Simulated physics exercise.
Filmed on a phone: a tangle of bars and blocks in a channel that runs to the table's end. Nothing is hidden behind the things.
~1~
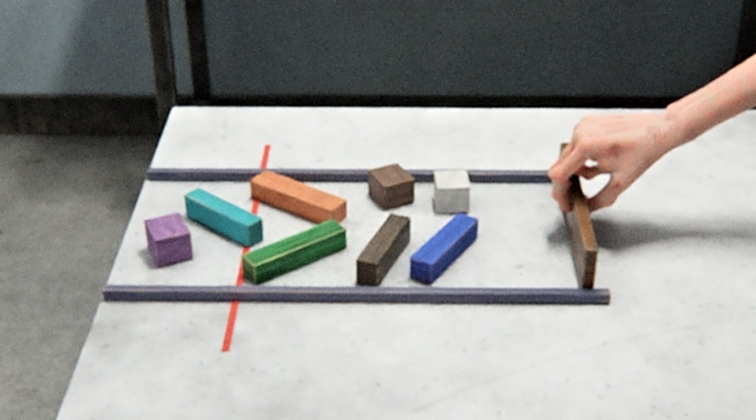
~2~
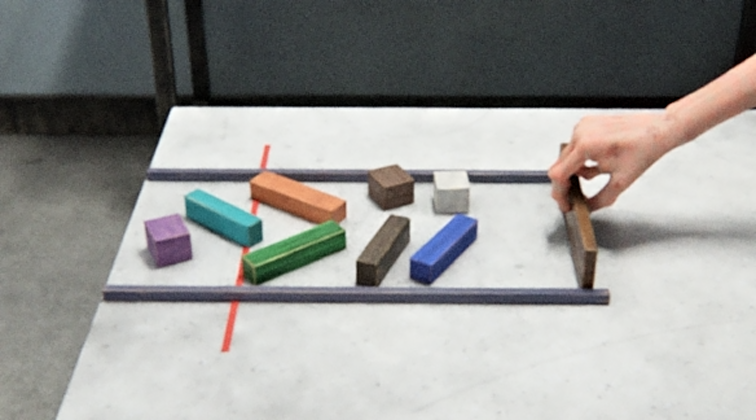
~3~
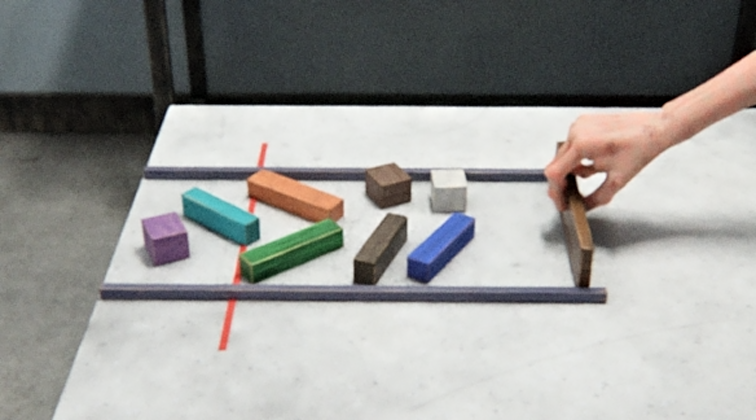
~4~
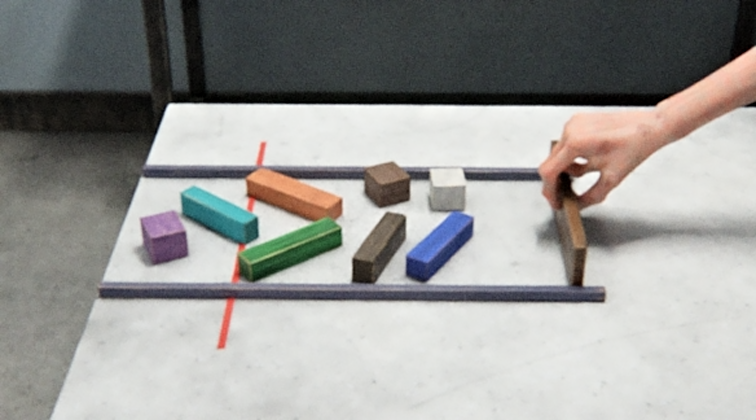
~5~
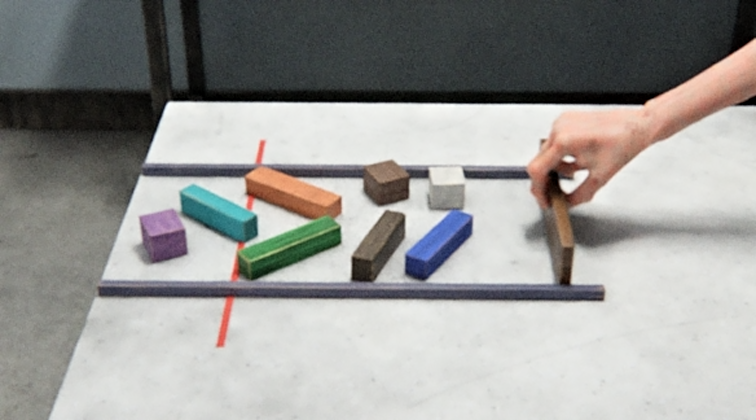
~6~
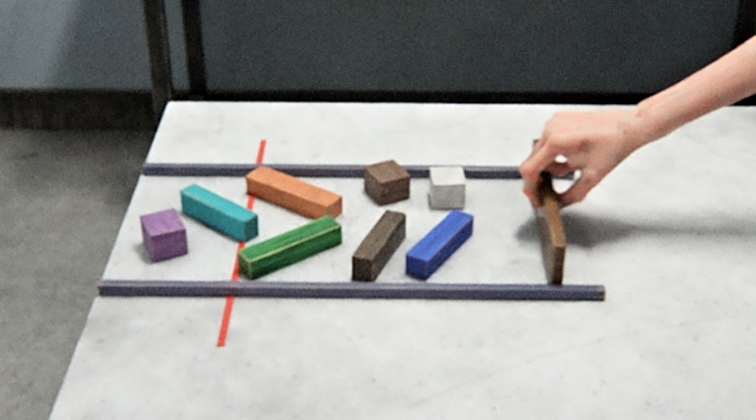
A hand slides a brown board slightly left toward the still, colourful blocks and bars.
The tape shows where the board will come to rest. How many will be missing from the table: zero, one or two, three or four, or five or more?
The number that fall off is zero.
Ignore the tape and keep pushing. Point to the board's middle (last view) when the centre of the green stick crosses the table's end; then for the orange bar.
About (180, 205), and (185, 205) for the other.
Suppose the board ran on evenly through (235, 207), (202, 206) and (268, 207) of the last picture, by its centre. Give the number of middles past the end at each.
It would be 0, 2 and 0.
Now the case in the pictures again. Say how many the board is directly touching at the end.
It touches 2.
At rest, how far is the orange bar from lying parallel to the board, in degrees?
About 55°.
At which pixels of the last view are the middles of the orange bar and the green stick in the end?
Near (188, 197) and (178, 248).
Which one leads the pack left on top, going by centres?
It is the turquoise stick.
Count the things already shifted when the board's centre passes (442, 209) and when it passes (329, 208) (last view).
First 3, then 7.
Soon after, none off yet; purple block at rest near (164, 235); turquoise stick at rest near (219, 212); orange bar at rest near (294, 194).
After that, none off yet; purple block at rest near (164, 235); turquoise stick at rest near (219, 212); orange bar displaced a little near (281, 198).
In the end, the number that fall off is zero.
